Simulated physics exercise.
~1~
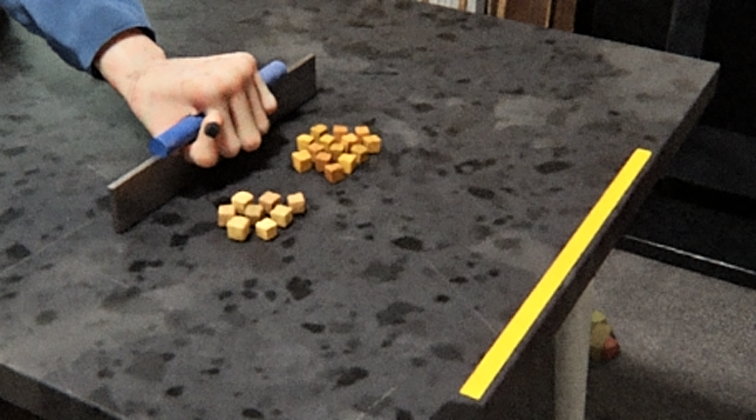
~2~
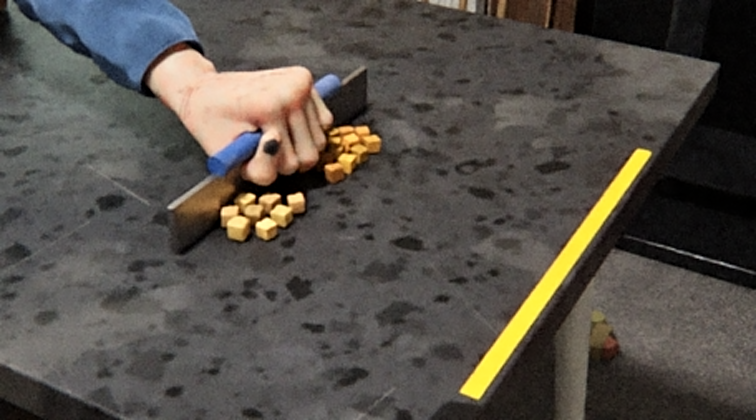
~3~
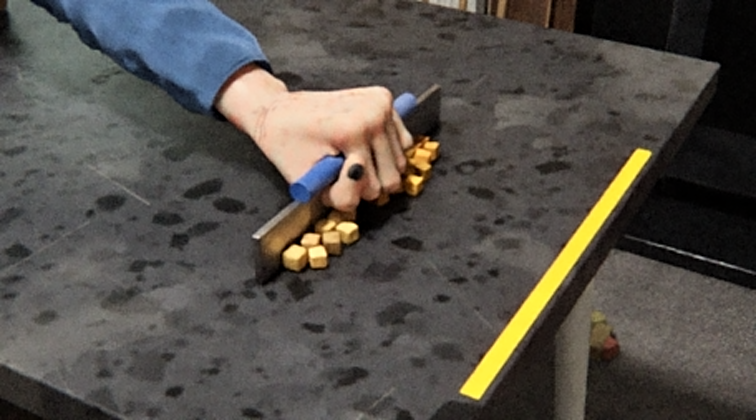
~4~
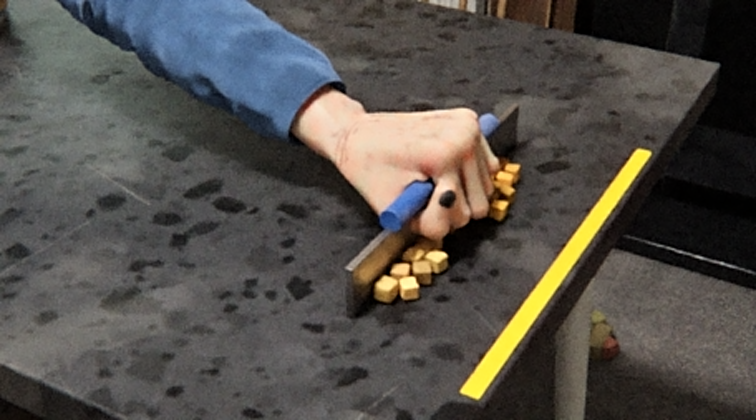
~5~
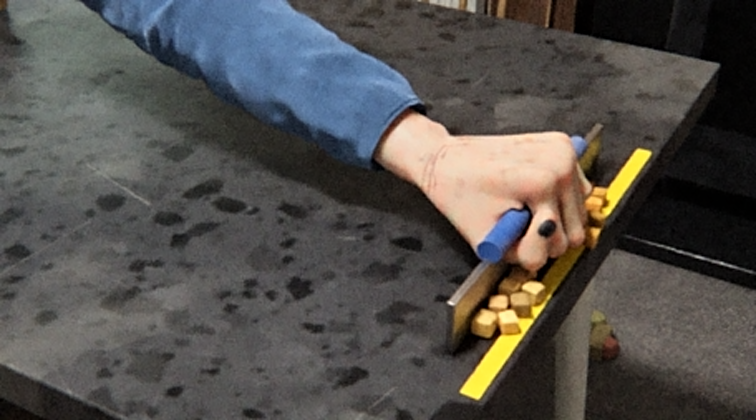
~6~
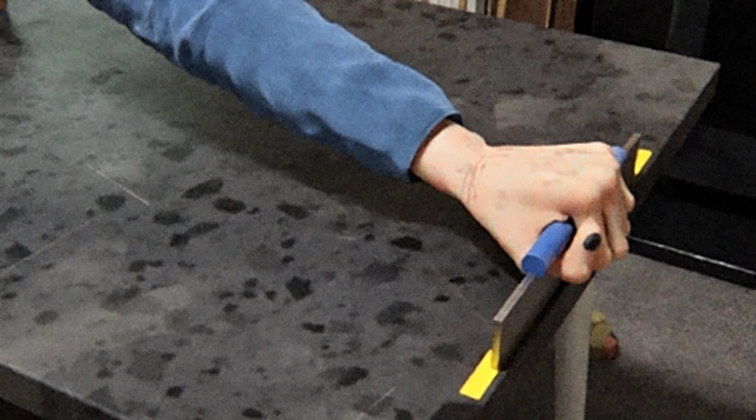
In this clip, a hand in a blue sleeve pushes a blue-handled scraper rightward across a dark speckled table, gathering two groups of small yellowish cubes and sweeping them toward a strip of yellow tape, where the blade ends up at the edge with the cubes no longer visible.
